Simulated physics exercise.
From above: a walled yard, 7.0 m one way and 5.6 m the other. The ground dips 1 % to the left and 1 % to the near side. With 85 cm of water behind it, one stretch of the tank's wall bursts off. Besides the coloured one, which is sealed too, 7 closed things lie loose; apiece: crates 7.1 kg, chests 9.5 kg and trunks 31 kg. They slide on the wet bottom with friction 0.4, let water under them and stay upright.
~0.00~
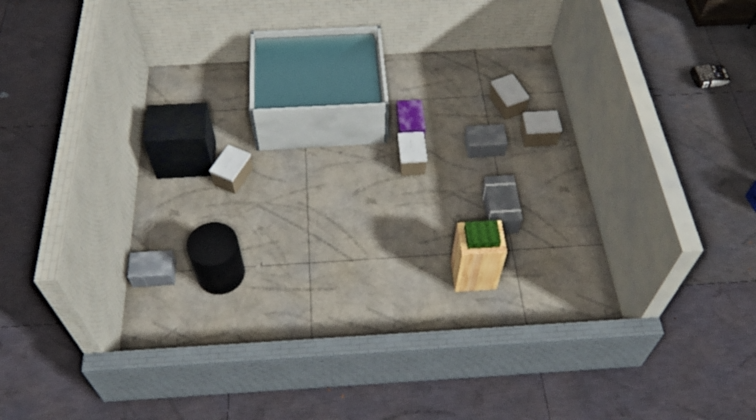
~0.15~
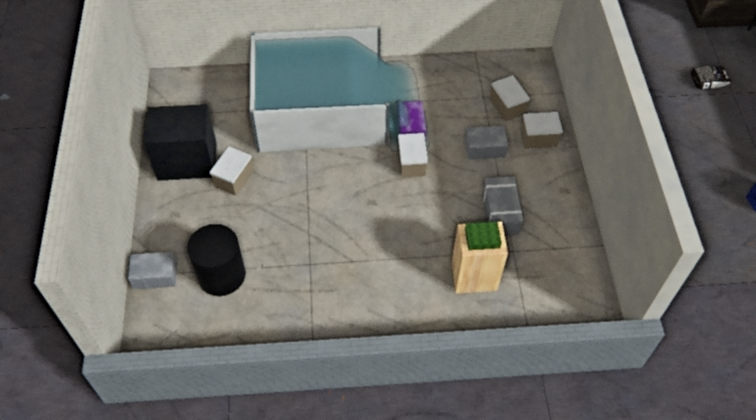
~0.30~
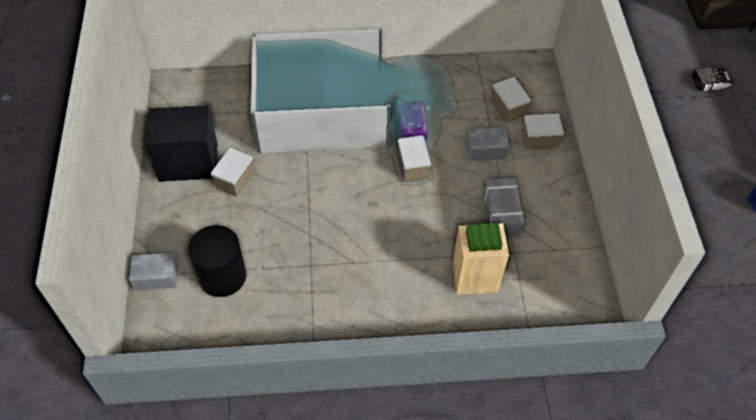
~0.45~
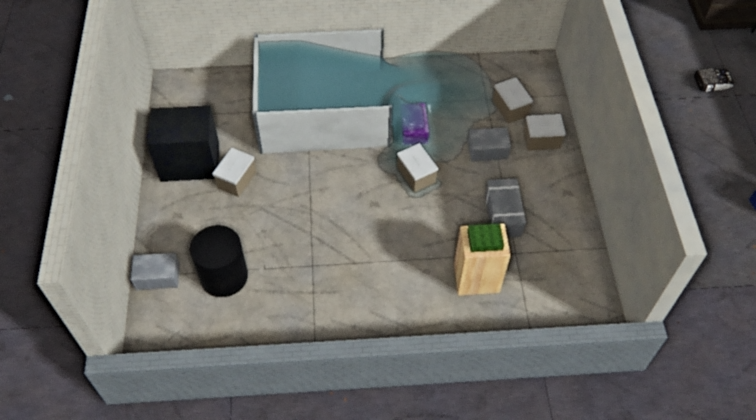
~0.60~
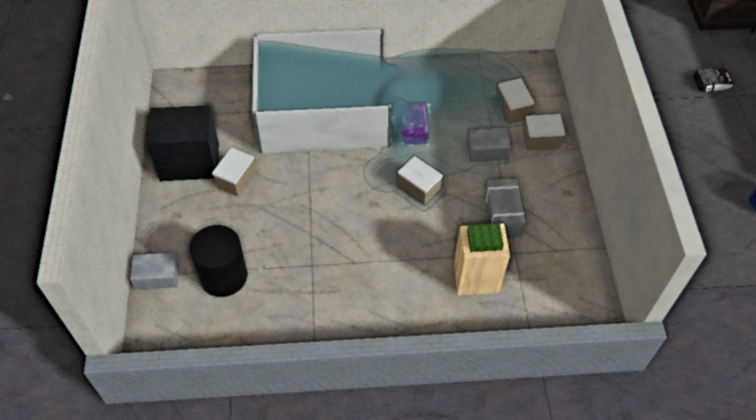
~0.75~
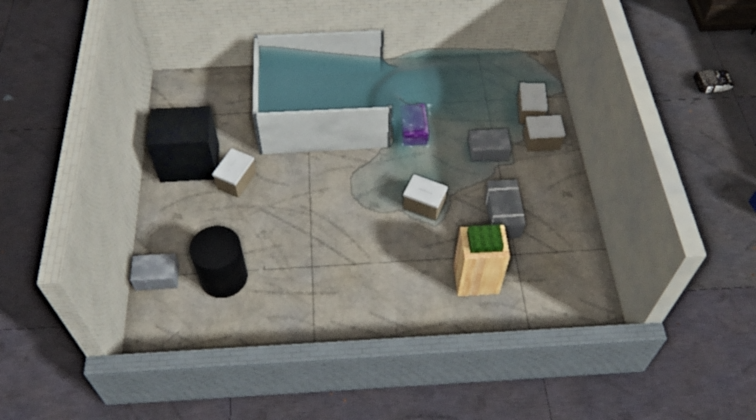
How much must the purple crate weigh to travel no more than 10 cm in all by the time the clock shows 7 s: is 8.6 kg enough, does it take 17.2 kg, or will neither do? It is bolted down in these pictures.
I expect that neither load is enough.
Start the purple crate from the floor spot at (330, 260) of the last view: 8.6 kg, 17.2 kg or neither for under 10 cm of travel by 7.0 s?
Neither holds.
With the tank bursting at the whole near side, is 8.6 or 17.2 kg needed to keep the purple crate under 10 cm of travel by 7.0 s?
In that case only the higher weight holds it.
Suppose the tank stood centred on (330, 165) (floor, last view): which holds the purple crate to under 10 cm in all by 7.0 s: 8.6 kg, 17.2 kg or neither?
In that case neither weight holds it.
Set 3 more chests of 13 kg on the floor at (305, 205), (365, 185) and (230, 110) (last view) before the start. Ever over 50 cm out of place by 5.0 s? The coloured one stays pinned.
In that order: Under, under, less.
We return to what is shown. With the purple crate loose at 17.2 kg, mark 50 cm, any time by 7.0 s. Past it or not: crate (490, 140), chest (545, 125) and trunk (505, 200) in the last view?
In turn: Past it, more, past it.
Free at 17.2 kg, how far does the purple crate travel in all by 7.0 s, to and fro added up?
Some 700 cm in all.
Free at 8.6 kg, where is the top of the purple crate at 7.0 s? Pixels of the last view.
Near (522, 291).
After 1.4 s the purple crate would be 187 cm from its start with 8.6 kg and 185 cm from its start with 17.2 kg; 12 cm of water round it then.
After 3.1 s the purple crate would be 229 cm from its start with 8.6 kg and 251 cm from its start with 17.2 kg; 16 cm of water round it then.
After 4.9 s the purple crate would be 330 cm from its start with 8.6 kg and 341 cm from its start with 17.2 kg; 23 cm of water round it then.
After 7.0 s the purple crate would be 345 cm from its start with 8.6 kg and 334 cm from its start with 17.2 kg; 9 cm of water round it then.
